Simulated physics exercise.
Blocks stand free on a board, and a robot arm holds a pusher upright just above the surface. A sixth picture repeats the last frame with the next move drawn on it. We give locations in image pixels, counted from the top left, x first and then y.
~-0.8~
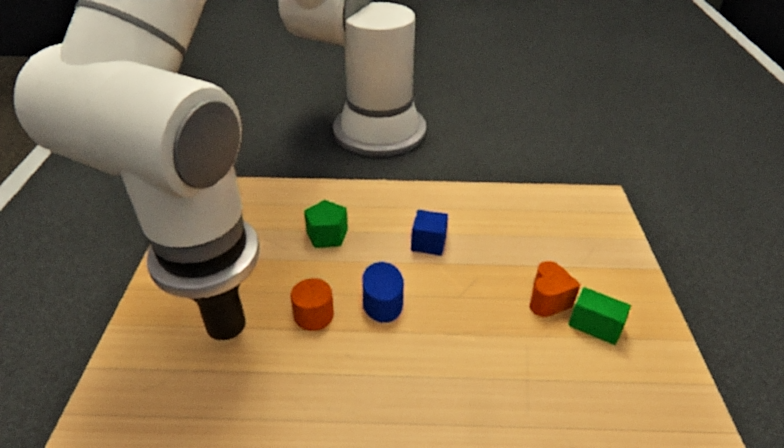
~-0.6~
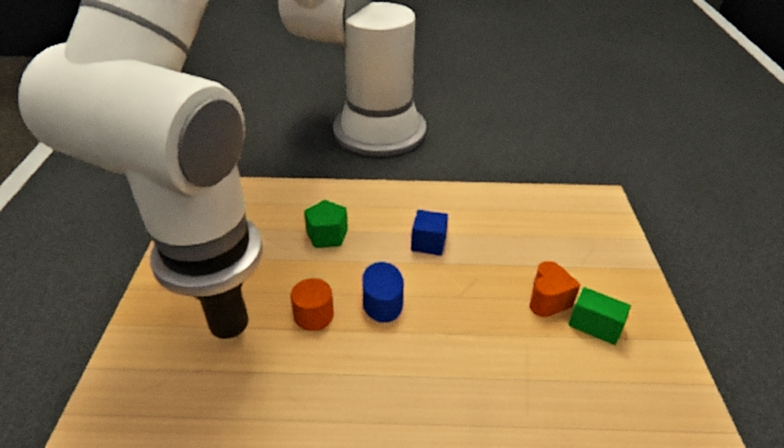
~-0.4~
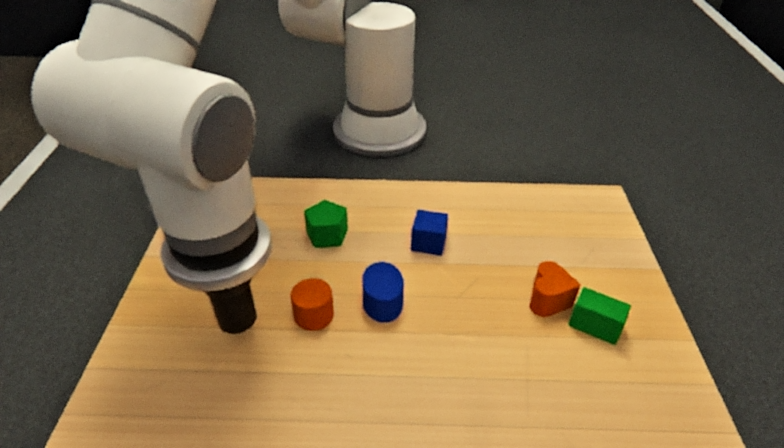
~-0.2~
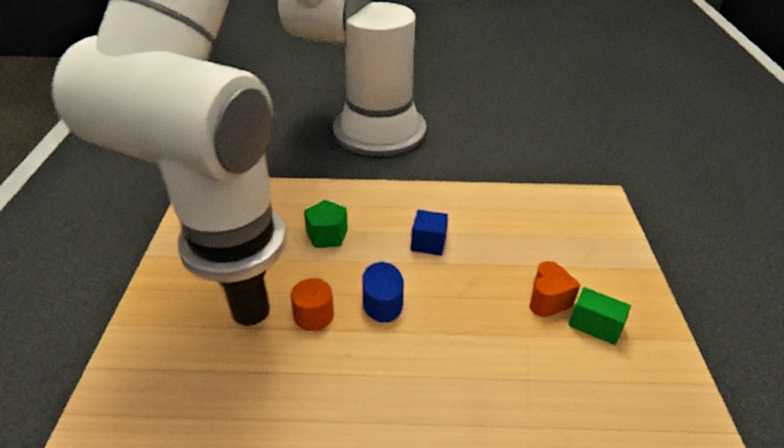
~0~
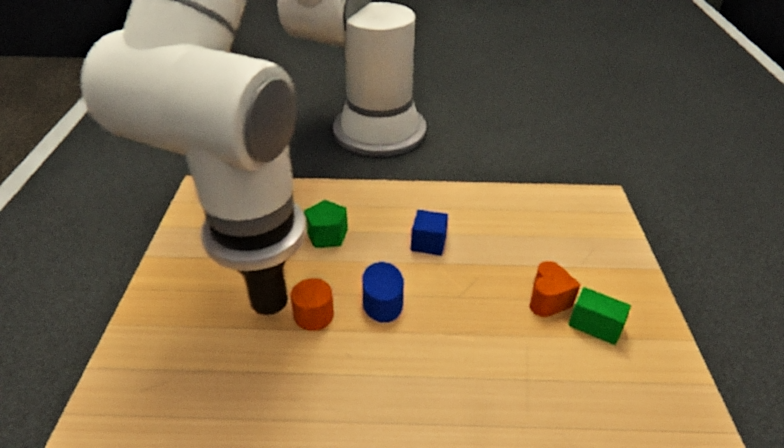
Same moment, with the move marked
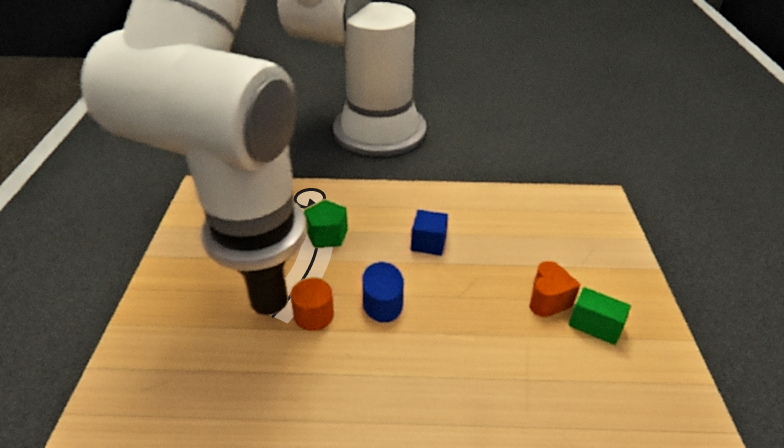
White robot arm sliding its black pusher slowly rightward over a wooden board, nearing an orange cylinder while the coloured blocks stay still.
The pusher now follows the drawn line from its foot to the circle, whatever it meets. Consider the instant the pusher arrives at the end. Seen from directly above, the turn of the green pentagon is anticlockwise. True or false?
False.
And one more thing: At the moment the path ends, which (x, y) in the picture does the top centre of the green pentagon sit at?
My prediction: (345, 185).
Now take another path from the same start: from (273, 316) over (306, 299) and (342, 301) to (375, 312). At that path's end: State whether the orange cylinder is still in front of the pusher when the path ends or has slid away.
The pusher keeps it before itself.
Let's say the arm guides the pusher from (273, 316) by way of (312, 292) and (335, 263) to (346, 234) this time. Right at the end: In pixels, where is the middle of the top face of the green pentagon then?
Around pixel (322, 196).
Path on the board, from (273, 316) by way of (307, 273) and (318, 232) to (310, 198).
What follows on the original path. One third of the way, pusher at (305, 258); orange cylinder at (318, 289).
Two thirds of the way, pusher at (316, 217); orange cylinder at (318, 289); green pentagon at (339, 194), turned 45° clockwise.
At the end, pusher at (308, 184); orange cylinder at (318, 289); green pentagon at (345, 185), turned 80° clockwise; blue oval block in place.
